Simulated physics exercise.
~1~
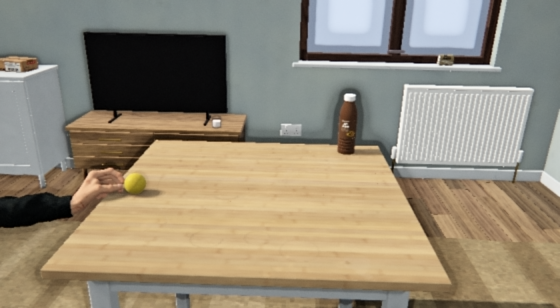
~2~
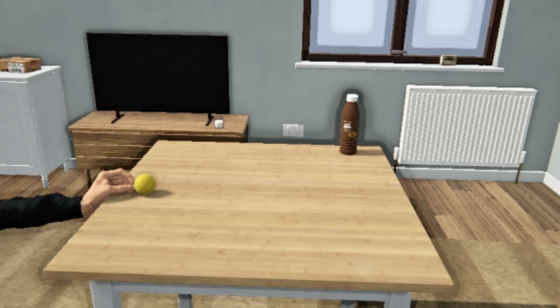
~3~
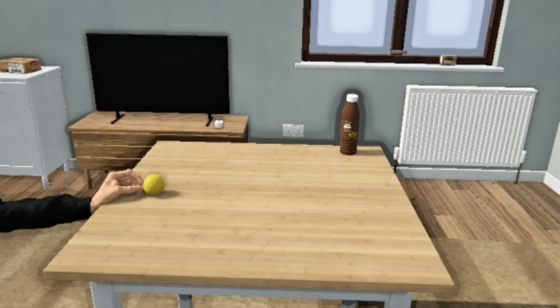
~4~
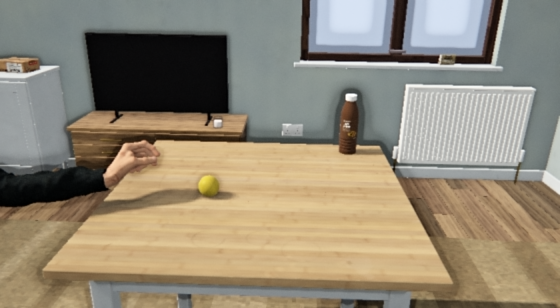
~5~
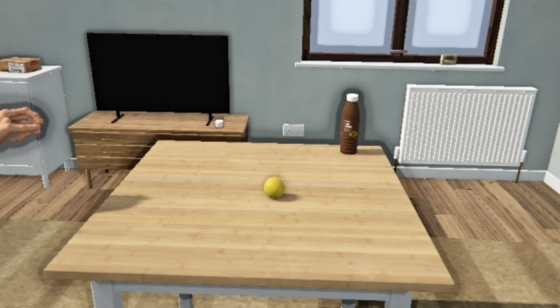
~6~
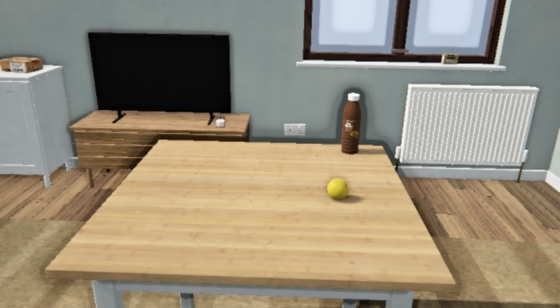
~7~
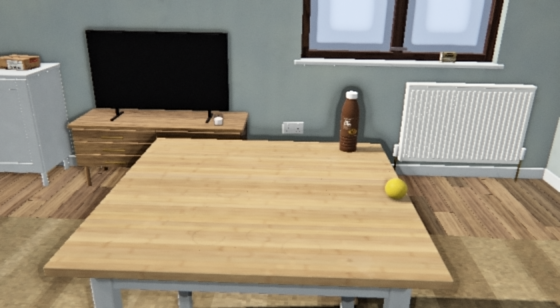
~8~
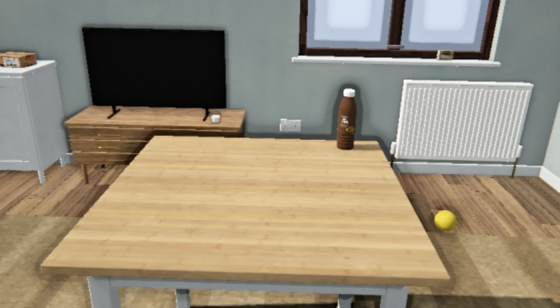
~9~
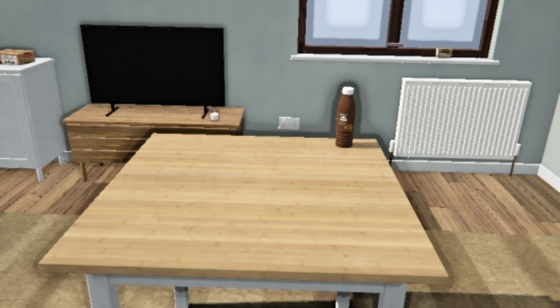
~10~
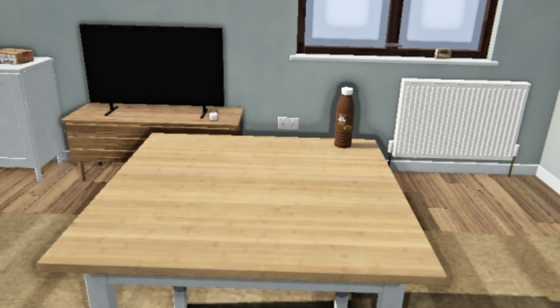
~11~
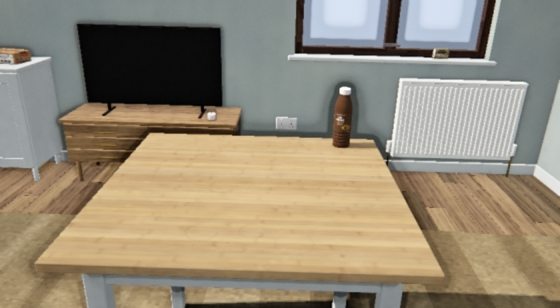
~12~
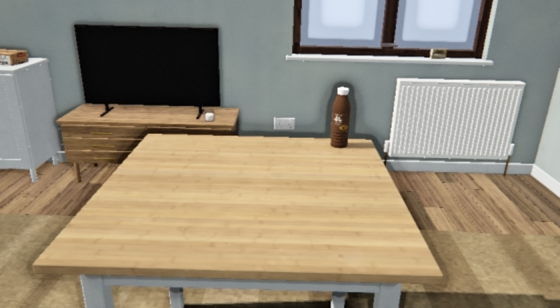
A hand pushed a yellow lemon to the right across a wooden table, then let go and drew back as the lemon rolled past a brown bottle and over the right edge, dropping out of sight while the bottle stayed standing.
